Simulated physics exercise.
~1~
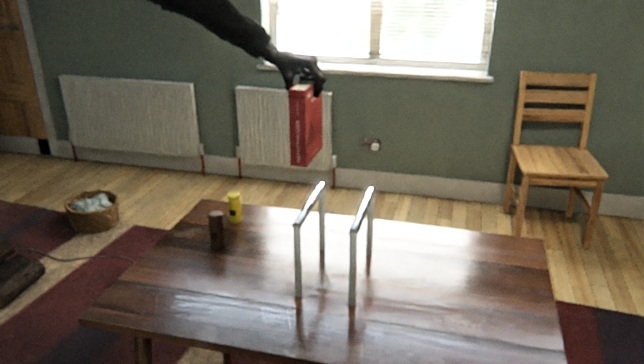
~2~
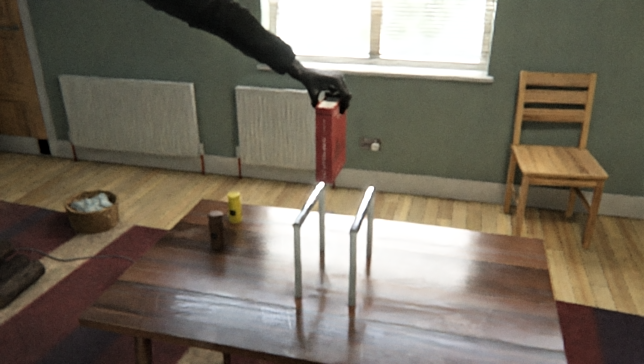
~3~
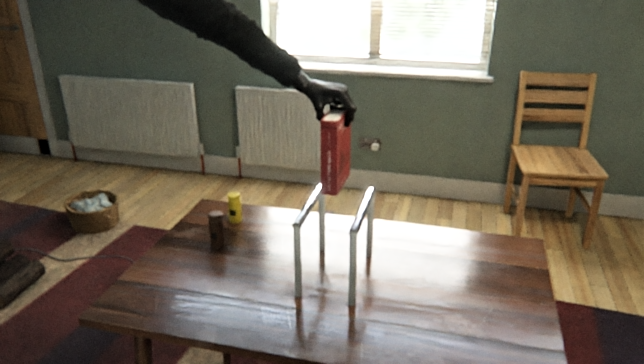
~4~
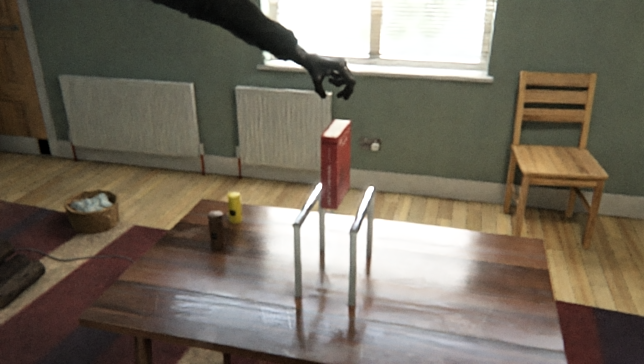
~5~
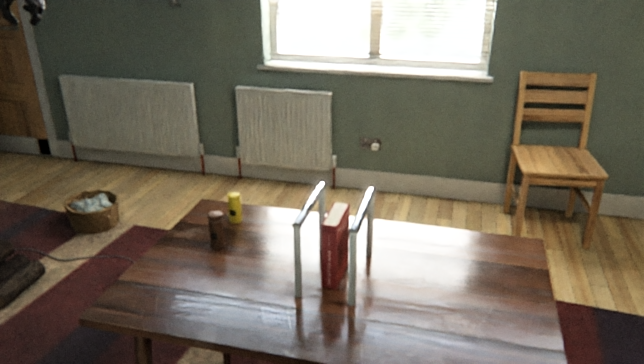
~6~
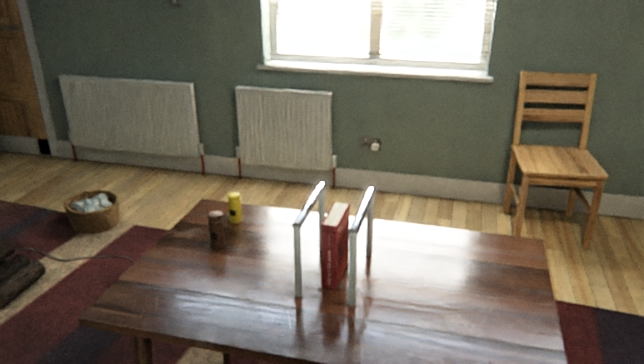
On a wooden table by a window, a black-gloved hand releasing a red book that drops between two metal supports, landing upright.
